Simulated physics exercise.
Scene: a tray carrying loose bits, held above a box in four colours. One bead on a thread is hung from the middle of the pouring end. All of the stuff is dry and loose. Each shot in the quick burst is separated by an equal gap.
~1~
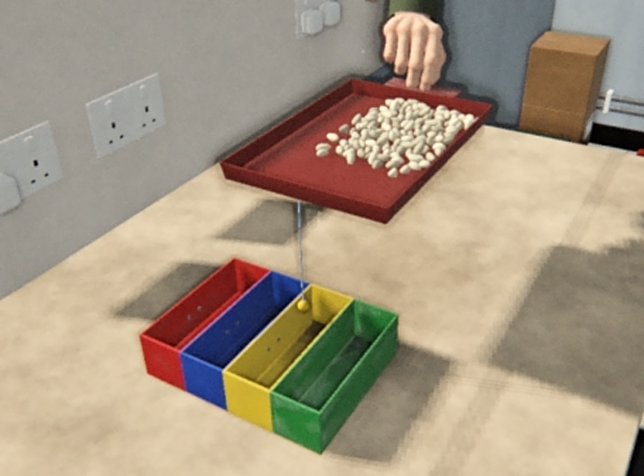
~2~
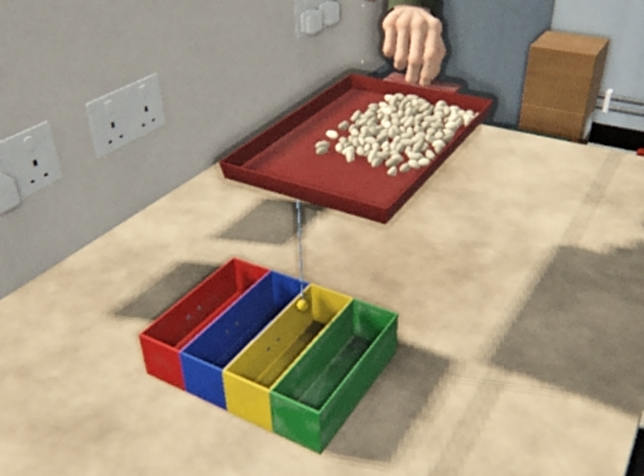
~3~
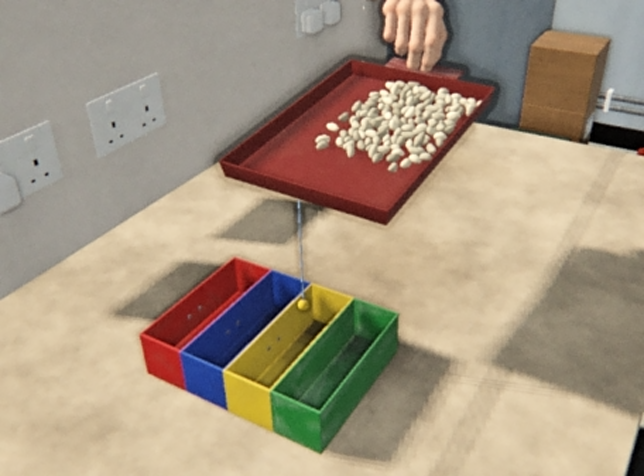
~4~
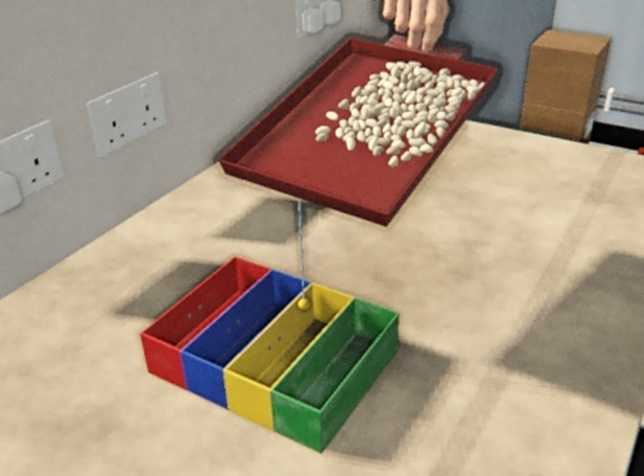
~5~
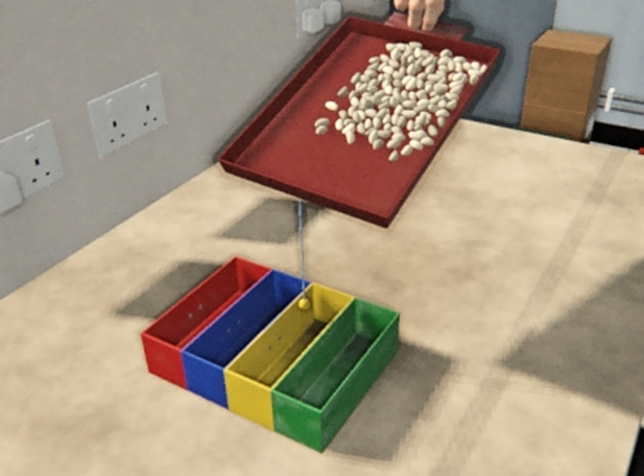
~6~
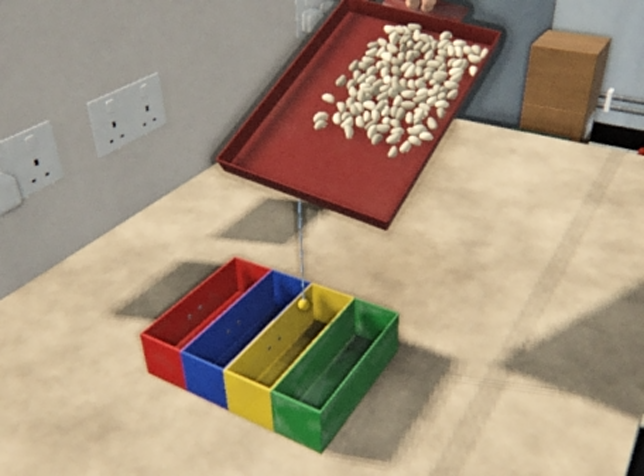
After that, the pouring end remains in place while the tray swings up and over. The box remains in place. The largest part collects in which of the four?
In the green cell.
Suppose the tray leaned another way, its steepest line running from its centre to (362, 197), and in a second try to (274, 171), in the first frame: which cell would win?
Well, with the first heading it's the green one, and with the second it's the red one.
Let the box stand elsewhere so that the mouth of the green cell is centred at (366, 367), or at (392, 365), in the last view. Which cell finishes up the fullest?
First try: Green. Second try: The cell in yellow.
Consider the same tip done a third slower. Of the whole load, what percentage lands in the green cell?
I'd put it at some 50 per cent.
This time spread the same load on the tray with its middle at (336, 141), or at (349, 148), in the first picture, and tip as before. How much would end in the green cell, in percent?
It would be about 30 per cent for the first and about 40 per cent for the second.
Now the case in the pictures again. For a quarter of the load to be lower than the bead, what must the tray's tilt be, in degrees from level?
Angle reached: About 85°.
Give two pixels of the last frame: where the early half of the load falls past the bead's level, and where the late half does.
Roughly (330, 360) first, then roughly (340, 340).
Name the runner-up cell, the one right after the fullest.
Runner-up: Yellow.
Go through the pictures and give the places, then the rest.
In the first frame, corners of the pouring end at (224, 162) and (386, 206), level; middle of the load at (403, 133), white beans; bead on its thread at (303, 306); red cell at (163, 359); blue cell at (204, 378); yellow cell at (248, 398); green cell at (296, 419).
In the second frame, corners of the pouring end at (223, 161) and (386, 206), level; middle of the load at (403, 130).
In the third frame, corners of the pouring end at (223, 160) and (386, 208), tipped barely, lowest at the right corner; middle of the load at (404, 121).
In the fourth frame, corners of the pouring end at (223, 159) and (386, 211), tipped a little, lowest at the right corner; middle of the load at (404, 108).
In the fifth frame, corners of the pouring end at (222, 158) and (386, 214), tipped clearly, lowest at the right corner; middle of the load at (405, 95).
In the sixth frame, corners of the pouring end at (220, 158) and (385, 218), tipped clearly, lowest at the right corner; middle of the load at (404, 83); red cell at (164, 358); blue cell at (205, 377); yellow cell at (249, 397); green cell at (296, 418).
Soon after the last picture, tray tipped steeply; most on the tray; about a quarter falling or outside the box.
A little later, tray tipped past a quarter turn; about a third on the tray; about a quarter in the green cell; a small part in the yellow cell; a stray few in the blue cell; about a third falling or outside the box.
Later still, tray tipped past a quarter turn; about a third in the green cell; about a quarter in the yellow cell; a small part in the blue cell; about a third falling or outside the box.
At rest, tray tipped past a quarter turn; about a third in the green cell; about a quarter in the yellow cell; a small part in the blue cell; none in the red cell; about a third outside the box.
